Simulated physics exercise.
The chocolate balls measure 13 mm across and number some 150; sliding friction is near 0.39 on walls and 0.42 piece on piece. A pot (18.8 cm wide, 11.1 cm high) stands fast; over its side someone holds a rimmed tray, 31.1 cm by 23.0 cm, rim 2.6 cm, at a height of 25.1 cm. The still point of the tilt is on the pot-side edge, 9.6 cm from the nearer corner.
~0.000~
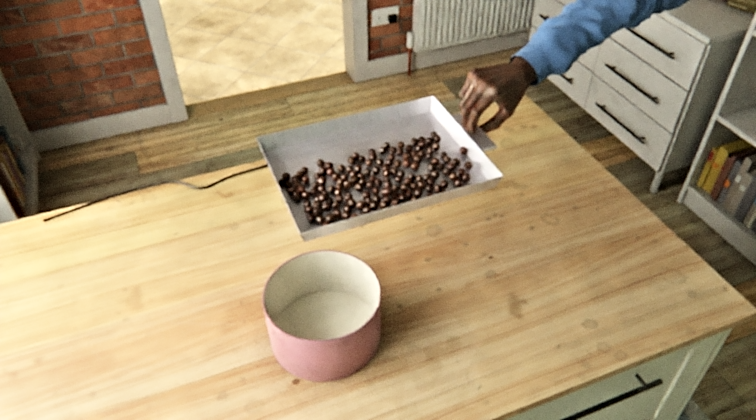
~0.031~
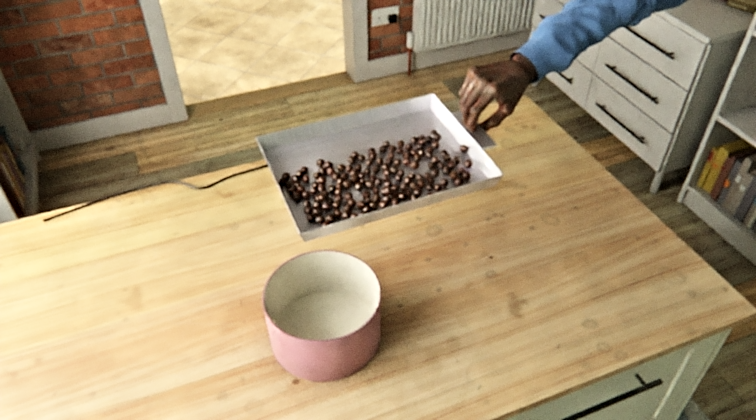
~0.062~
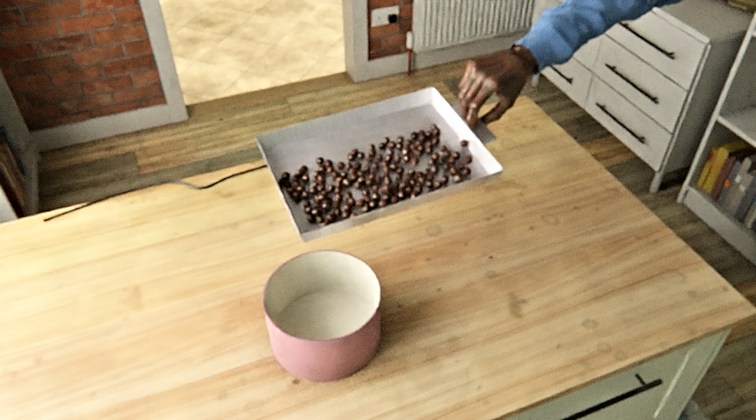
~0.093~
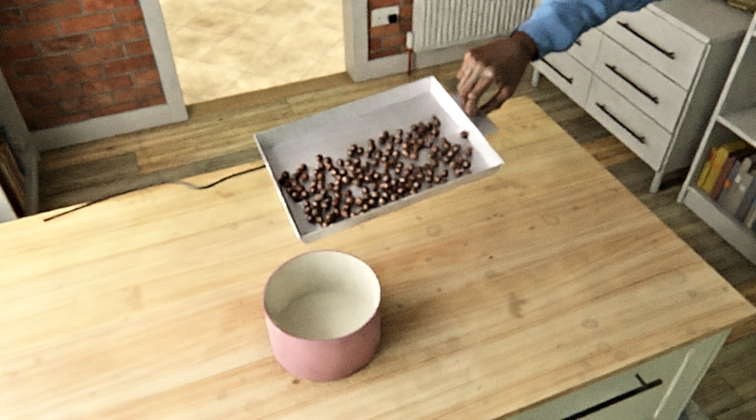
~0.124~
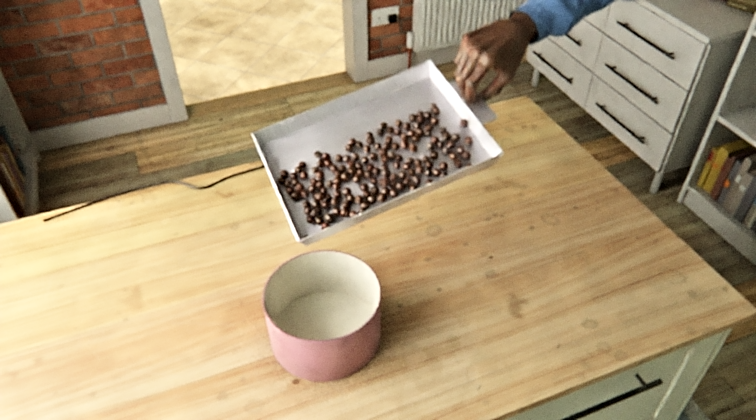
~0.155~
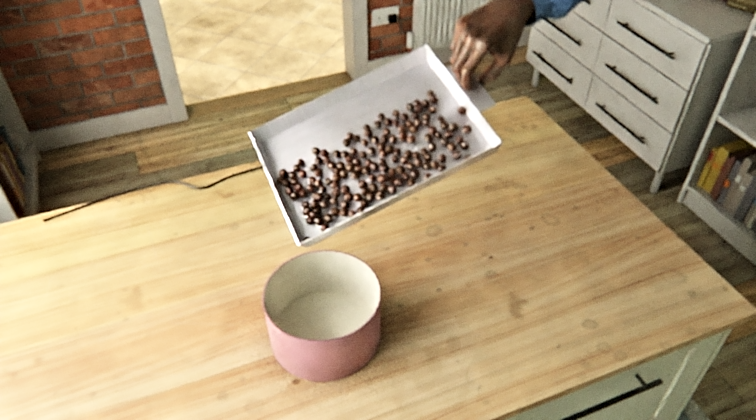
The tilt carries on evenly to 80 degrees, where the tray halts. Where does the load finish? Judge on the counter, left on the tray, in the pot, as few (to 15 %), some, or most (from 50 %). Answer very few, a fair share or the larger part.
Counter: A fair share, tray: Very few, pot: The larger part.
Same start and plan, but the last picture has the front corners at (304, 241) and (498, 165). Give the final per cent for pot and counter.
Pot 95, counter 5.
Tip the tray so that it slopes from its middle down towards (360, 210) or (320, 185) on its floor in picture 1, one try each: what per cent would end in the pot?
About 85 and 20 per cent.
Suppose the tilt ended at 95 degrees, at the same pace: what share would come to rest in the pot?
It would be near 60 per cent.
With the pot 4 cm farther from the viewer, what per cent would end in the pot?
In that case some 40 per cent.
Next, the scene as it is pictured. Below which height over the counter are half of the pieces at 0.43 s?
About 30 cm.
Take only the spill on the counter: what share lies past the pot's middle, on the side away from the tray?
Roughly 100 per cent.
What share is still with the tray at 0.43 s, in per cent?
About 100 per cent.
After 0.32 s, tilt 52 degrees; the tray holds 100 %, the pot 0 %.
After 0.43 s, tilt 73 degrees; the tray holds 100 %, the pot 0 %.
After 0.67 s, tilt 80 degrees; the tray holds 25 %, the pot 25 %.
In the end, at 2.5 s, counter 40 %, tray 0 %, pot 60 %.
